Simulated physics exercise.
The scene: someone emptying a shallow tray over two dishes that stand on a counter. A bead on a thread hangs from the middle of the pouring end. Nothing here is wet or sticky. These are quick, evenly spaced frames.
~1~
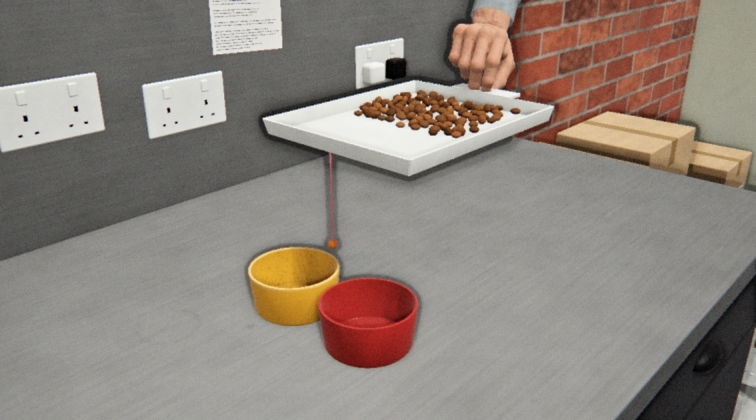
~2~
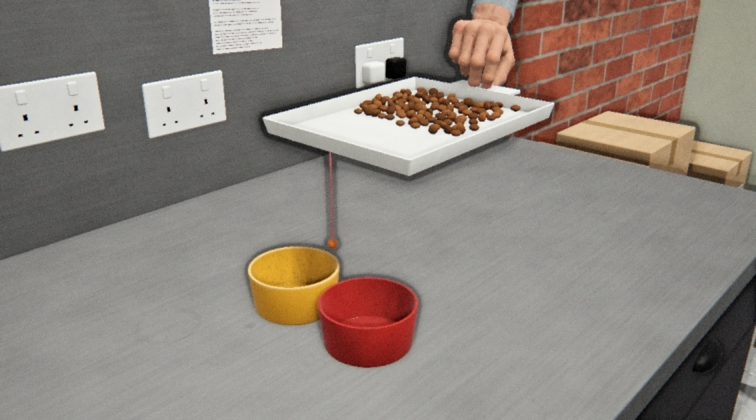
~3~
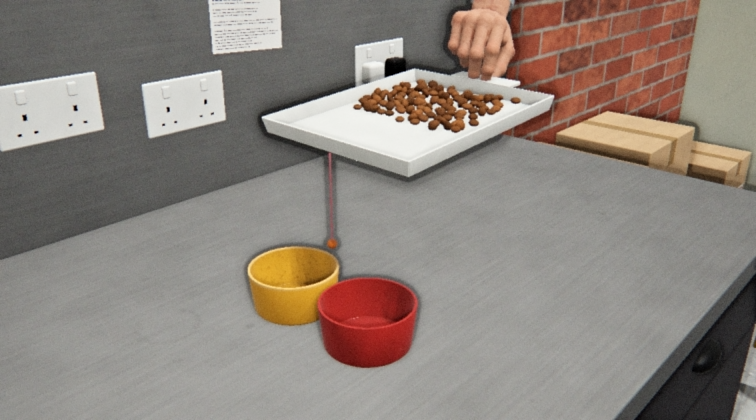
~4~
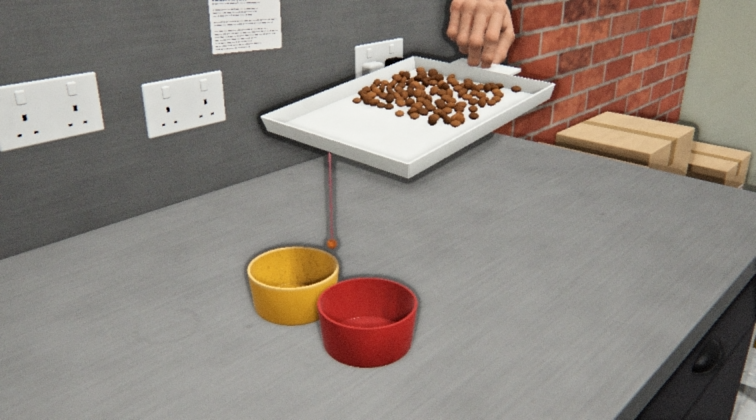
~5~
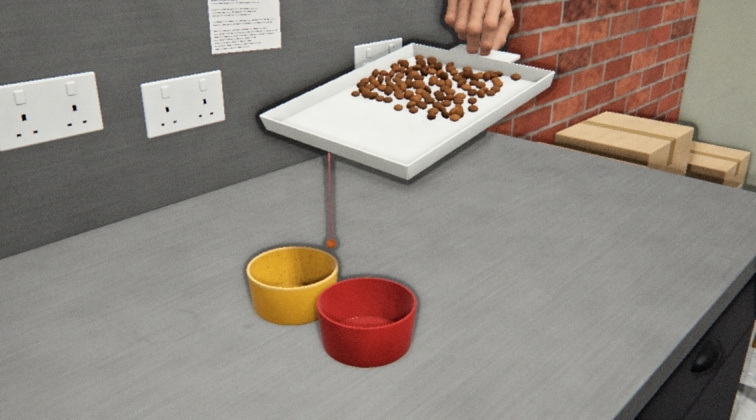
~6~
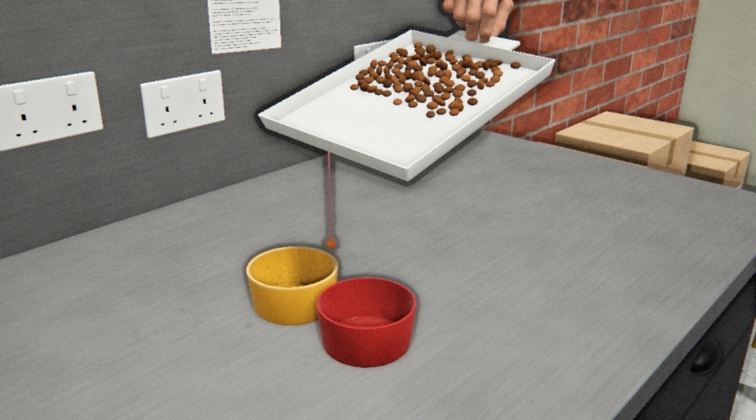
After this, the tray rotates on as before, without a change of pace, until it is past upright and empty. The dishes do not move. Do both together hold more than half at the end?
The two hold over half of the load.
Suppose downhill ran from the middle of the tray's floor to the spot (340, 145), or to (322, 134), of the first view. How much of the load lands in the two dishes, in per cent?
Near 50 % and 10 %.
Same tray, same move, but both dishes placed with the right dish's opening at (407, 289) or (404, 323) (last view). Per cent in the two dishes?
About 40 and 60 per cent.
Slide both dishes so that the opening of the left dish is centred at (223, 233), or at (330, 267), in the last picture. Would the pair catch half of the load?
In turn: Less than half; more than half.
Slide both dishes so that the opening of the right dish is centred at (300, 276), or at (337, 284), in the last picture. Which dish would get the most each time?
At the first place right, at the second right.
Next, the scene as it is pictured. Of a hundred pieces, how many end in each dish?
Left dish near 30 in a hundred; right dish near 60.
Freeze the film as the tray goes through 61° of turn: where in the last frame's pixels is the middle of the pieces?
Around (360, 156).
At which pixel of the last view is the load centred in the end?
Roughly at (350, 328).
Shortly afterwards, tray tipped steeply; the bulk on the tray; only a few in the right dish; near a quarter in the air.
Next, tray tipped past a quarter turn; near half on the tray; near a third in the right dish; a little in the left dish; a little outside both; a little in the air.
Some moments later, tray tipped past a quarter turn; near two thirds in the right dish; near a quarter in the left dish; a little outside both.
In the end, tray tipped past a quarter turn; near two thirds in the right dish; near a quarter in the left dish; a little outside both.
